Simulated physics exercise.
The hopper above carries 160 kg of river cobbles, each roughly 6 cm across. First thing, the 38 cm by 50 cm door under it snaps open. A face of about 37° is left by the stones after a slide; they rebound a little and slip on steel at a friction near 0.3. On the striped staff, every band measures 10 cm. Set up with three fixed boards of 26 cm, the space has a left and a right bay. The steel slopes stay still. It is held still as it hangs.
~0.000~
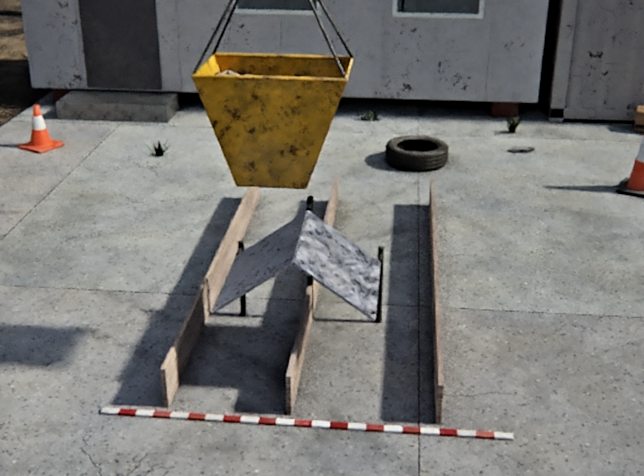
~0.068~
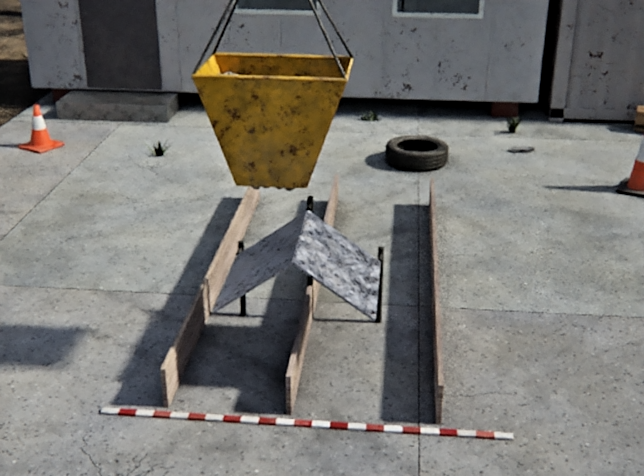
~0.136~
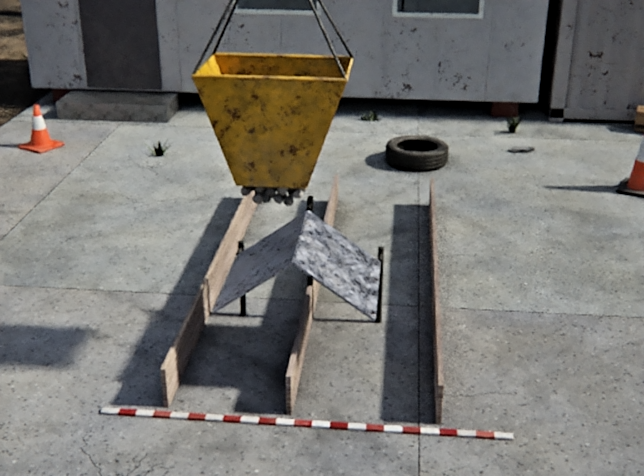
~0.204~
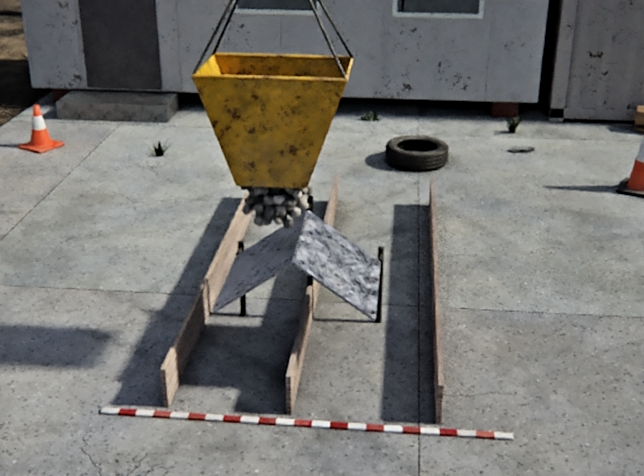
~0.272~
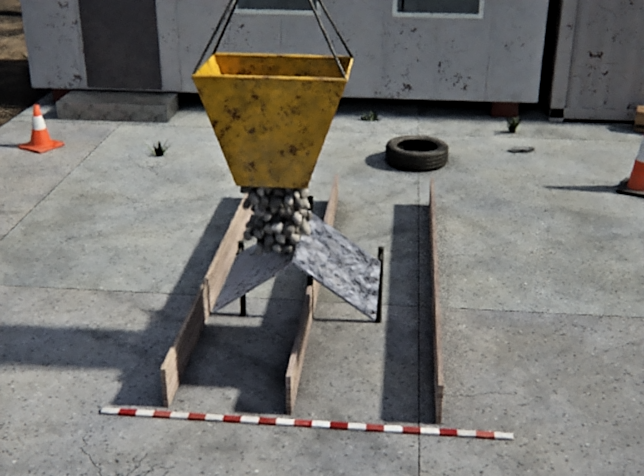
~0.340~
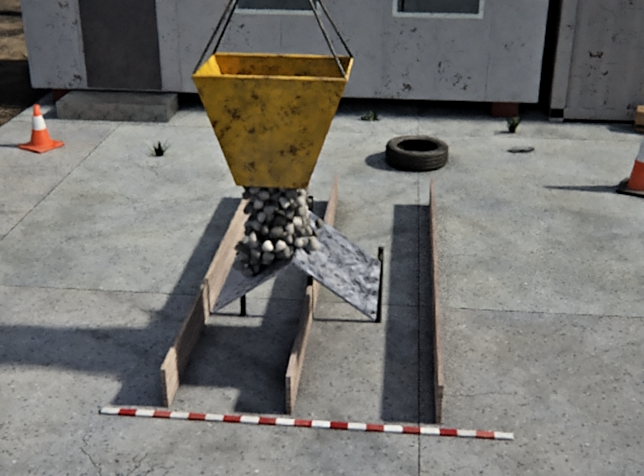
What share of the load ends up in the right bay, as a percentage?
13 %.
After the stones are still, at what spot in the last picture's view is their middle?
Around (168, 346).
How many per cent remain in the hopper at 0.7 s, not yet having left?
Close to 0 percent has not yet come out.
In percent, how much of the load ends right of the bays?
Share of load: Near 0 %.
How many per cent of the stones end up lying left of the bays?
It works out to some 55 percent.
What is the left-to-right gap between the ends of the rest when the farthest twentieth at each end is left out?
Width: Near 240 cm.
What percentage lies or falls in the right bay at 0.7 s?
I'd put it near 5 per cent.
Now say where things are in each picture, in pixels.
The outlet is at (271, 178); nothing has dropped yet, in the first picture.
The outlet is at (271, 178); 4 % is out, in the second picture.
Outlet at (271, 178), the stream shows down to (284, 188); 86 % still inside, in the third picture.
Outlet at (271, 178), the stream shows down to (284, 210); 74 % still inside, in the fourth picture.
Outlet at (271, 178), the stream shows down to (276, 241); 58 % still inside, in the fifth picture.
Outlet at (271, 178), the stream shows down to (252, 258); 40 % still inside, in the sixth picture.
After 0.7 s, 0 % in the hopper, 38 % on the steel, 19 % falling or lying left of the bays, 38 % falling or lying in the left bay, 5 % falling or lying in the right bay; the stones farthest right are at (411, 311).
After 1.1 s, 0 % in the hopper, 1 % on the steel, 50 % falling or lying left of the bays, 35 % falling or lying in the left bay, 13 % falling or lying in the right bay; the stones farthest right are at (430, 359).
After 1.7 s, 0 % in the hopper, 55 % falling or lying left of the bays, 32 % falling or lying in the left bay, 13 % falling or lying in the right bay; the stones farthest right are at (430, 357).
After 2.6 s, 0 % in the hopper, 55 % falling or lying left of the bays, 32 % falling or lying in the left bay, 13 % falling or lying in the right bay; the stones farthest right are at (430, 357).
After 4.5 s, 0 % in the hopper, 55 % left of the bays, 32 % in the left bay, 13 % in the right bay; the stones farthest right are at (430, 357).
